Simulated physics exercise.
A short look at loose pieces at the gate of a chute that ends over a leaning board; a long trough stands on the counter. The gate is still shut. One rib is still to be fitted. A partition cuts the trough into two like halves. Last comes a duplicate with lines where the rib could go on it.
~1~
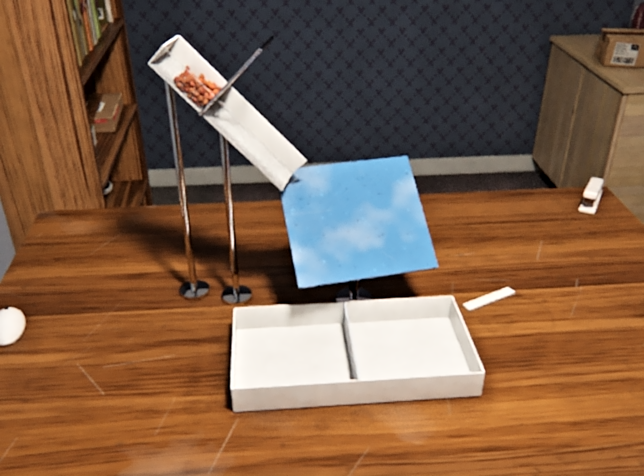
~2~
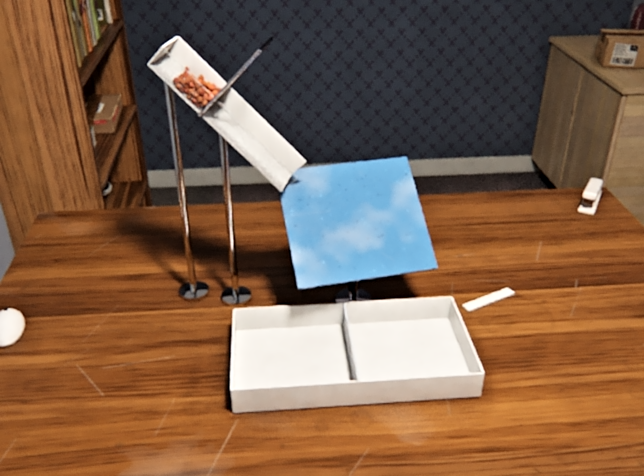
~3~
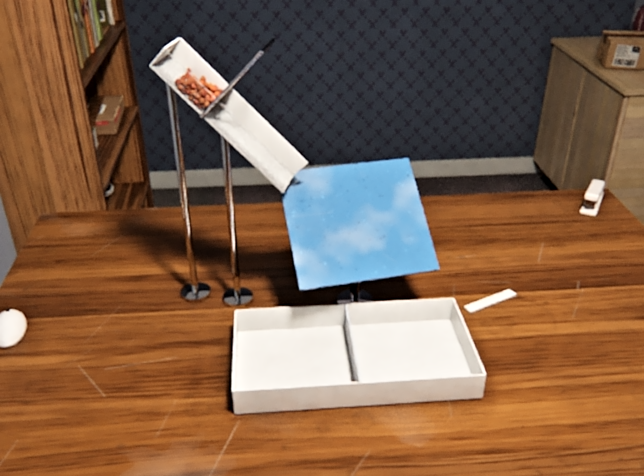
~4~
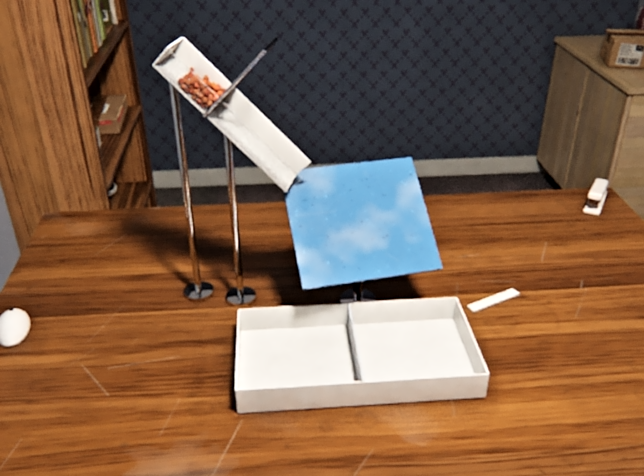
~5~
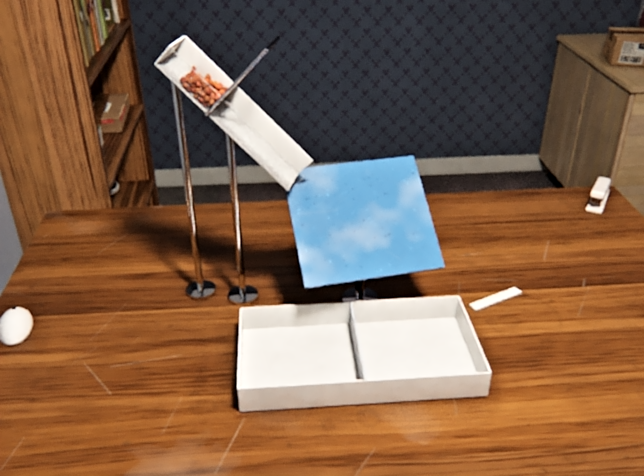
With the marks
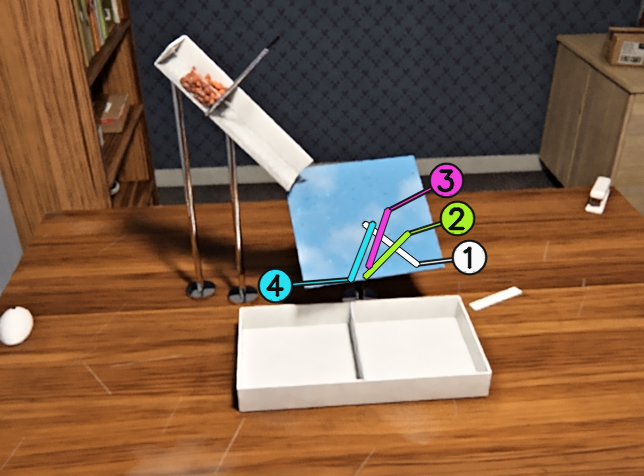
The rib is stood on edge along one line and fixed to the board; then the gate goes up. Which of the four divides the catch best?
Line 2.
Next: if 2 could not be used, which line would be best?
The answer is 3.
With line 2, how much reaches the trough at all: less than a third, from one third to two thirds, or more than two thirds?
It is more than two thirds.
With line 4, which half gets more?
Left.
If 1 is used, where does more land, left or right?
More lands on the right.
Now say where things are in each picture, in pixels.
Load behind the gate (197, 90), clay pellets; lip of the chute (287, 182), sloping fairly steeply, in the first picture.
Middle of the board (356, 219), tilted fairly steeply; middle of its low edge (370, 278); of its high edge (342, 164), in the second picture.
Front corners of the trough (233, 391) and (485, 374); front end of its middle wall (361, 382), in the third picture.
Middle of the load (201, 92); lip (291, 183), in the fourth picture.
Middle of the load (203, 91); lip (293, 182), in the fifth picture.
On the marked copy, line 1 from (365, 224) to (416, 264); line 2 from (407, 233) to (366, 276); line 3 from (387, 210) to (369, 265); line 4 from (372, 224) to (350, 279).
For line 1, of what is caught, just a few in the left half, almost all in the right.
For line 2, of what is caught, roughly a third in the left half, roughly two thirds in the right.
For line 3, of what is caught, roughly a quarter in the left half, the larger part in the right.
For line 4, of what is caught, almost all in the left half, about a tenth in the right.
